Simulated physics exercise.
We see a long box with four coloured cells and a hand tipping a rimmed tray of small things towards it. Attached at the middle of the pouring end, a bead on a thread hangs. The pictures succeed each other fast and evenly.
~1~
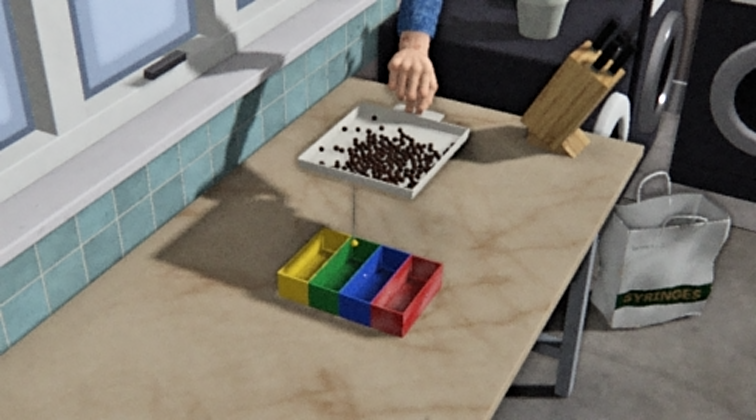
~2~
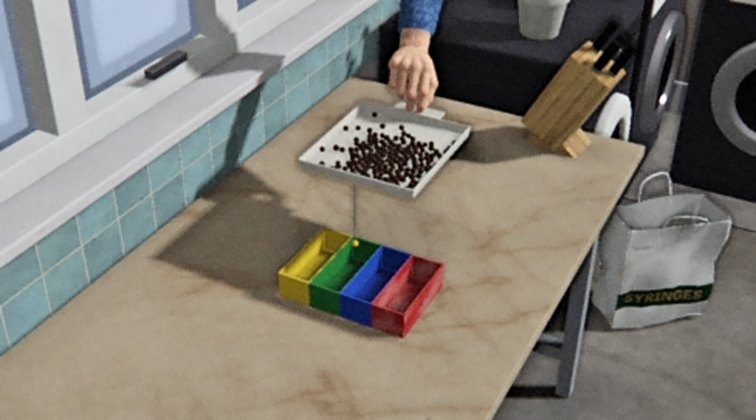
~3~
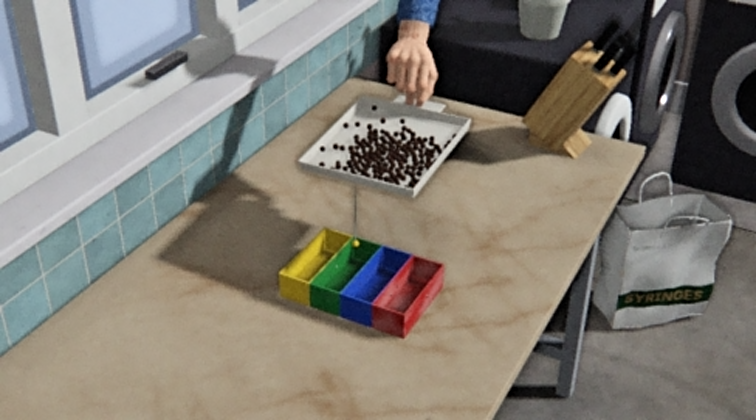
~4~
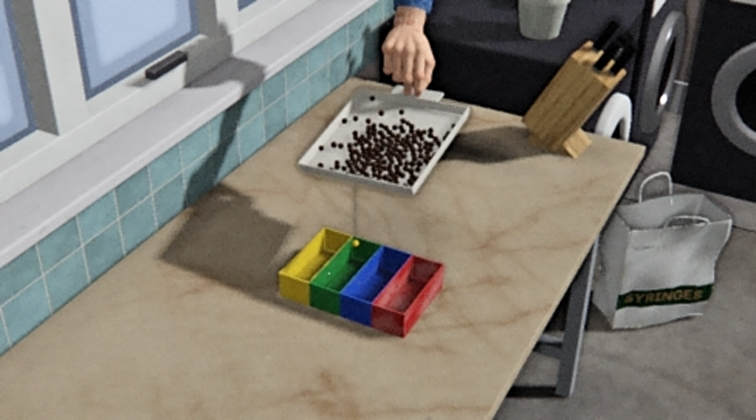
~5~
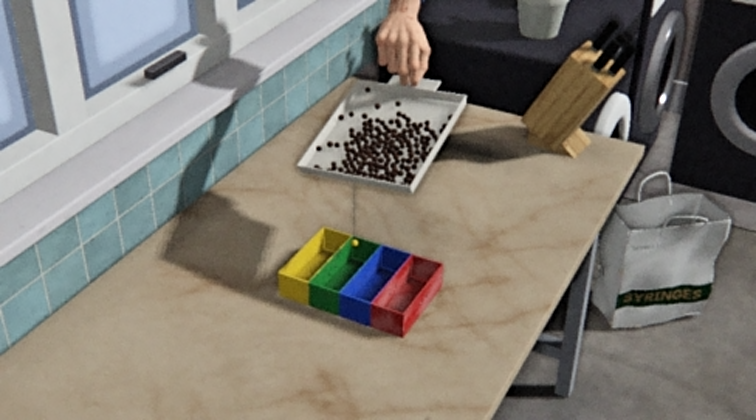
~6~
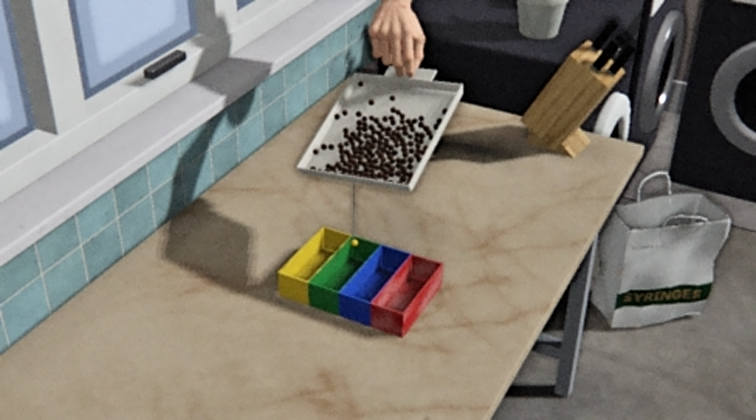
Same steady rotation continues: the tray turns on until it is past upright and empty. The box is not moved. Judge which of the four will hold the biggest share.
I would say the yellow cell.
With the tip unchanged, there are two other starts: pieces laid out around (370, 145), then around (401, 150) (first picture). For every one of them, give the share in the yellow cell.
Close to 30 in a hundred, then close to 30 in a hundred.
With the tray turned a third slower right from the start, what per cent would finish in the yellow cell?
Near 40 in a hundred.
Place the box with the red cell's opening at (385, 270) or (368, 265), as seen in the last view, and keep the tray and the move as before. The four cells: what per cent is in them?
90 and 90 in a hundred, in turn.
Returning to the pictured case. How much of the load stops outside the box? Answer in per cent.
Some 60 percent of the load.
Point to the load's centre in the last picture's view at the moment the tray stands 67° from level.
Around (334, 164).
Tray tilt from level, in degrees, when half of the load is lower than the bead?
About 95 degrees.
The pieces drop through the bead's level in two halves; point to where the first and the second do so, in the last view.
(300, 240) first, (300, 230) later.
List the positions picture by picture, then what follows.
Corners of the pouring end near (300, 158) and (412, 189), level; middle of the load near (387, 161), chocolate balls; bead on its thread near (354, 243); yellow cell near (293, 287); green cell near (324, 297); blue cell near (355, 308); red cell near (387, 318), in the first picture.
Corners of the pouring end near (301, 159) and (413, 189), level; middle of the load near (388, 160), in the second picture.
Corners of the pouring end near (301, 160) and (413, 188), tipped barely, lowest at the left corner; middle of the load near (388, 158), in the third picture.
Corners of the pouring end near (300, 162) and (412, 187), tipped a little, lowest at the left corner; middle of the load near (387, 154), in the fourth picture.
Corners of the pouring end near (299, 164) and (410, 185), tipped clearly, lowest at the left corner; middle of the load near (383, 152), near a quarter on the move, in the fifth picture.
Corners of the pouring end near (299, 166) and (408, 184), tipped clearly, lowest at the left corner; middle of the load near (378, 152), all but a few on the move; yellow cell near (293, 286); green cell near (324, 297); blue cell near (355, 307); red cell near (387, 318), in the sixth picture.
Shortly afterwards, tray tipped steeply; the bulk on the tray; a little falling or outside the box.
Next, tray tipped past a quarter turn; a little on the tray; near a quarter in the yellow cell; only a few in the green cell; near two thirds falling or outside the box.
Some moments later, tray tipped past a quarter turn; near a quarter in the yellow cell; a little in the green cell; near two thirds falling or outside the box.
In the end, tray tipped past a quarter turn; near a quarter in the yellow cell; a little in the green cell; none at all in the red cell; none at all in the blue cell; near two thirds outside the box.
